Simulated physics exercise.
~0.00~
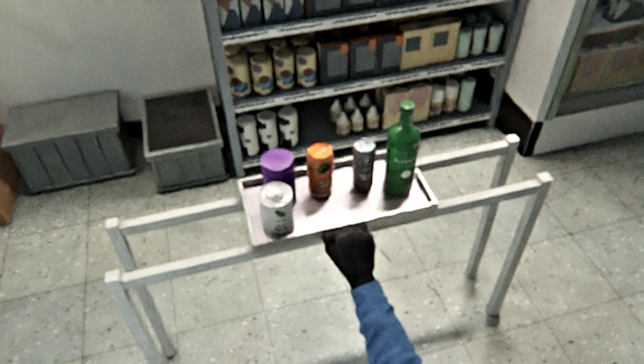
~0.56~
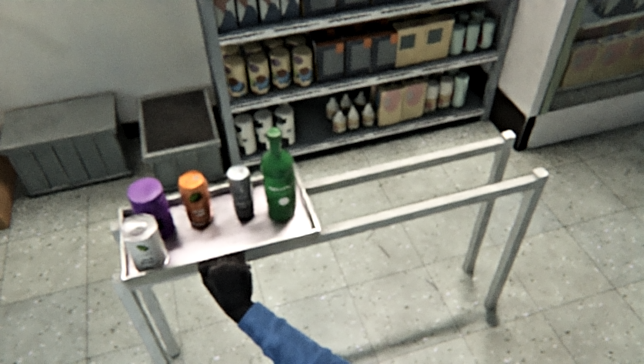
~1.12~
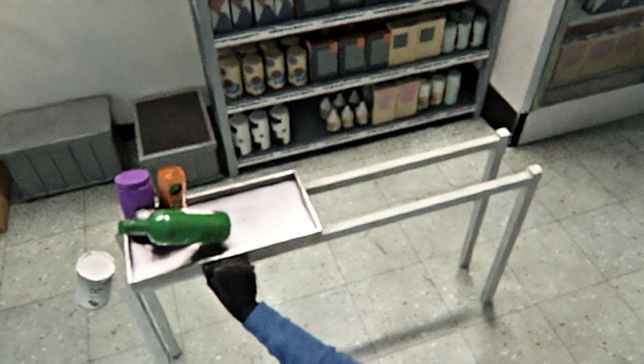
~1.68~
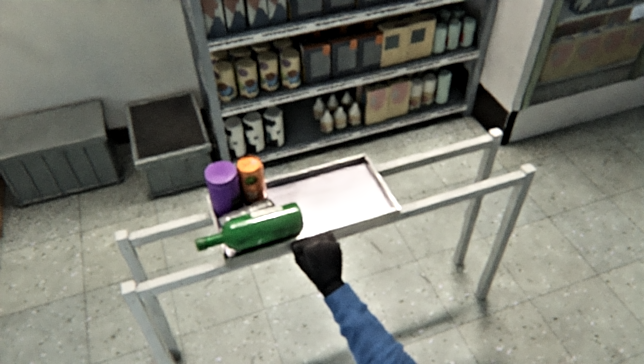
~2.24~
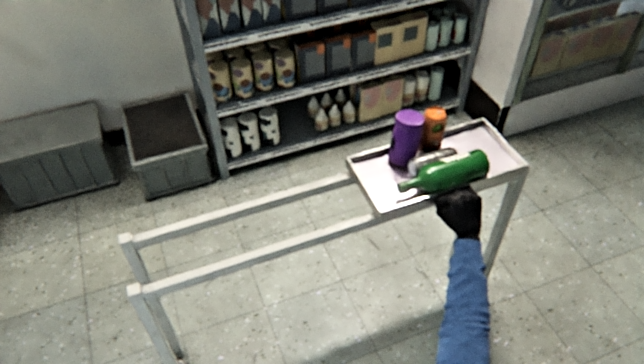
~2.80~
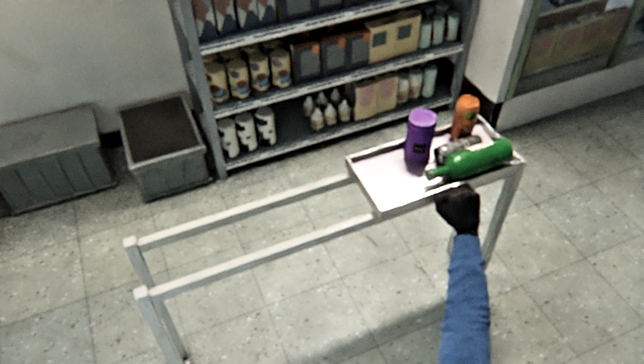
A black-gloved hand on a blue-sleeved arm holds a shallow tray on a pale metal frame, seen from above in a shop-like room with stocked shelves and grey bins behind. On the tray stand a green bottle, a grey can, an orange can, a purple jar and a white tin. The tray slides left, and the items topple or shift as it reaches the end, the white tin going over the edge. The tray then travels back to the right. It ends there with the bottle and grey can lying down, the jar and orange can upright, and the tin gone from view.
